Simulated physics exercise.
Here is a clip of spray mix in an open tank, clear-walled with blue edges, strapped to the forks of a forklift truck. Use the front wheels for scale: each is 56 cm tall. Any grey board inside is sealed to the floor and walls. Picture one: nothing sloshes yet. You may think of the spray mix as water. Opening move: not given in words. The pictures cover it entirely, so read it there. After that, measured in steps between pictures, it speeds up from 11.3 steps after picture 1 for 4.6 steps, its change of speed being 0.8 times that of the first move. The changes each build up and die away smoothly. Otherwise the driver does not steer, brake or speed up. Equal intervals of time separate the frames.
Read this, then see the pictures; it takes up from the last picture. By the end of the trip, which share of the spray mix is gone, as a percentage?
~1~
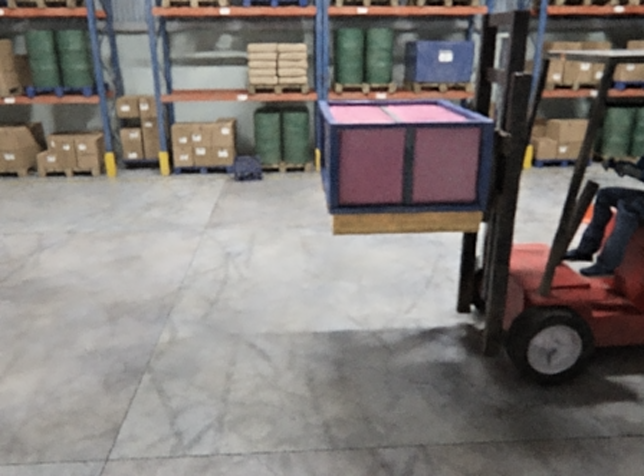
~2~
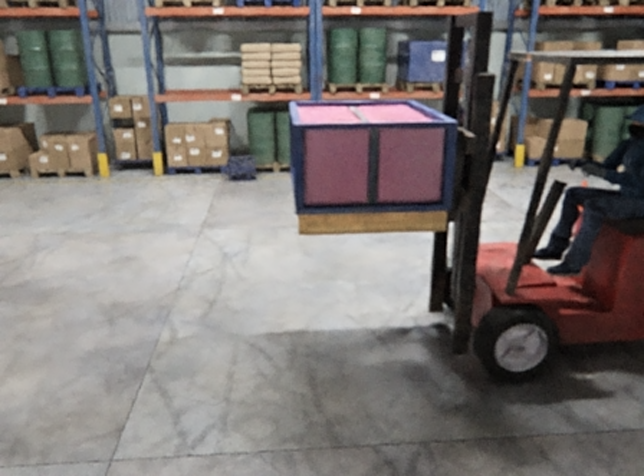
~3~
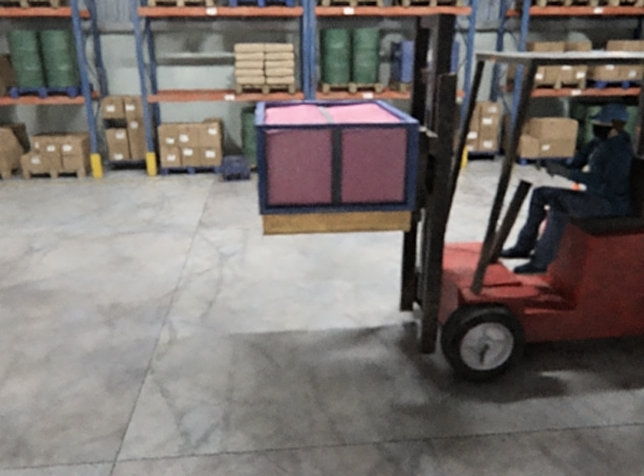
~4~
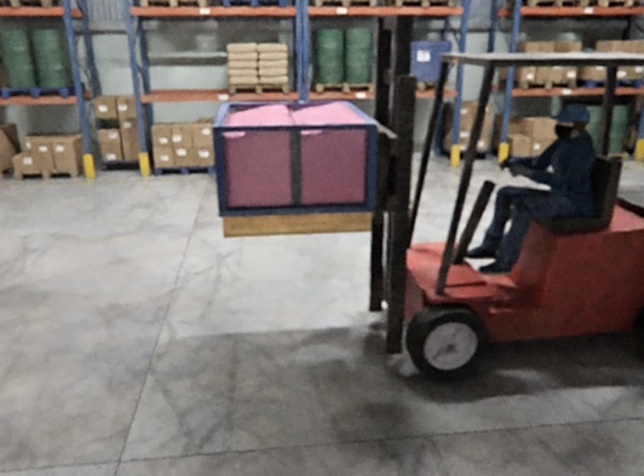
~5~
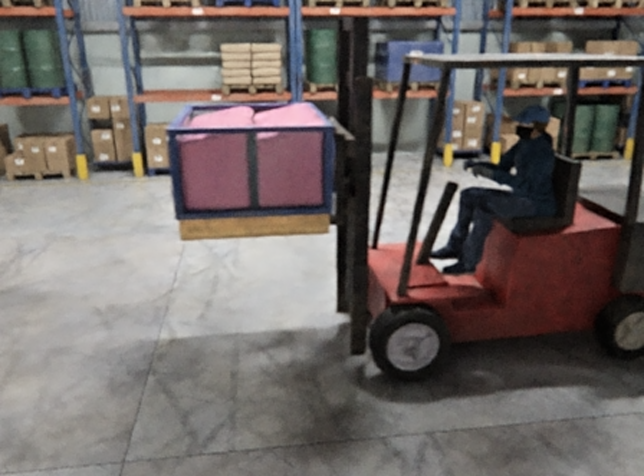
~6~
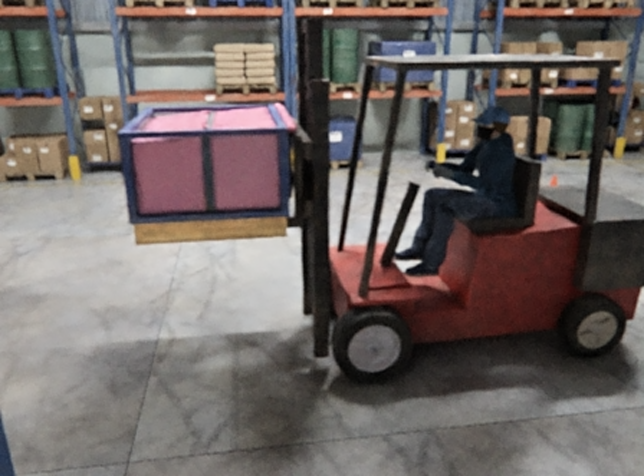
Close to 1 per cent of the spray mix is gone.
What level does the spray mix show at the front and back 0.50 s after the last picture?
The surface sits near 46 cm in front and near 48 cm at the rear.
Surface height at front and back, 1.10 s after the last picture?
Front 44 cm and back 50 cm.
Then, 0.50 s after the last picture, it stands 48 cm high behind and 45 cm in front; all of it is still inside.
Then, 1.10 s after the last picture, it stands 49 cm high behind and 45 cm in front; all of it is still inside.
Then, 1.80 s after the last picture, it stands 48 cm high behind and 45 cm in front; 1 per cent has gone over the back.
Then, 4.29 s after the last picture, 1 per cent has gone over the back, 2 of 395 litres.
